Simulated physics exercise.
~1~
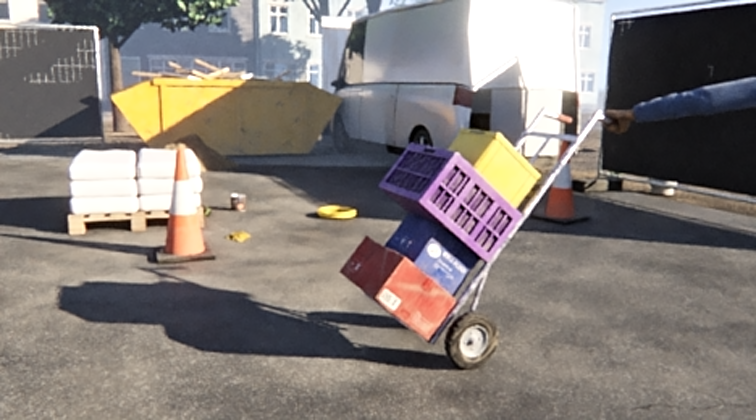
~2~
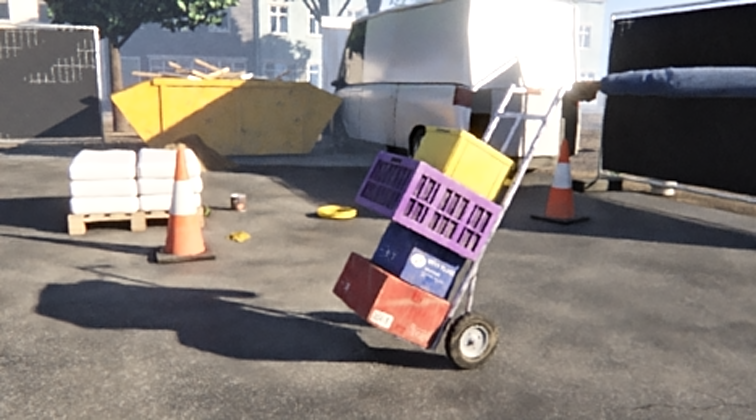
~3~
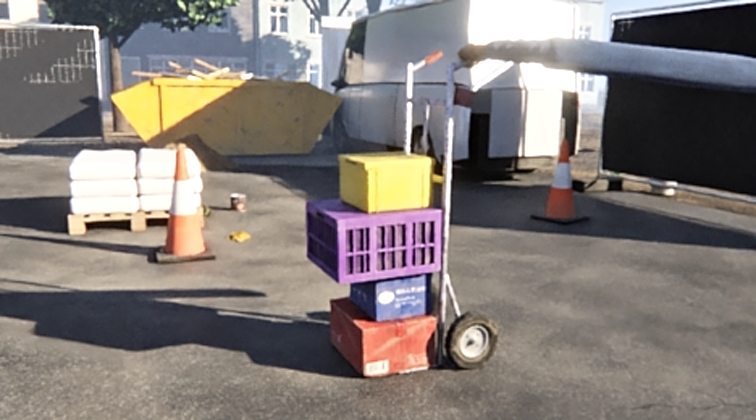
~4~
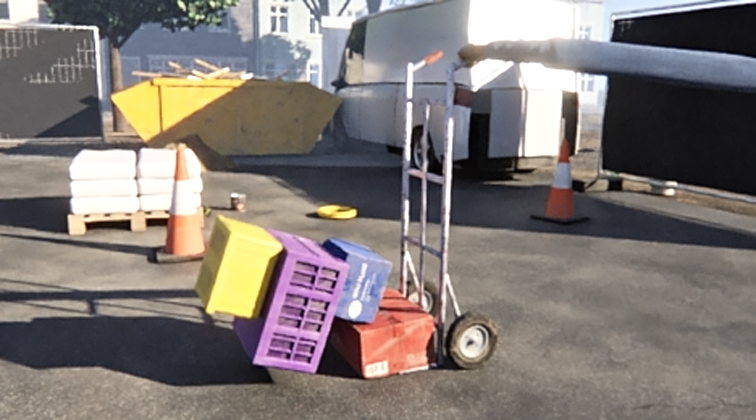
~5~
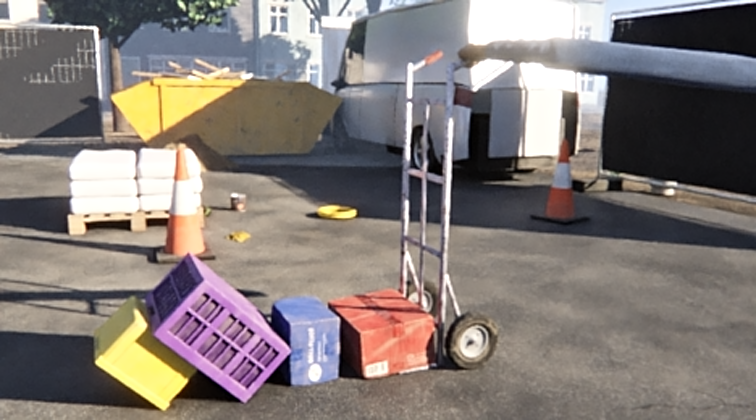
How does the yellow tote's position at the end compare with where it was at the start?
At the start the yellow tote is at the top of the stack on the tilted sack truck. At the end it lies on the ground well to the left, beside the purple crate.
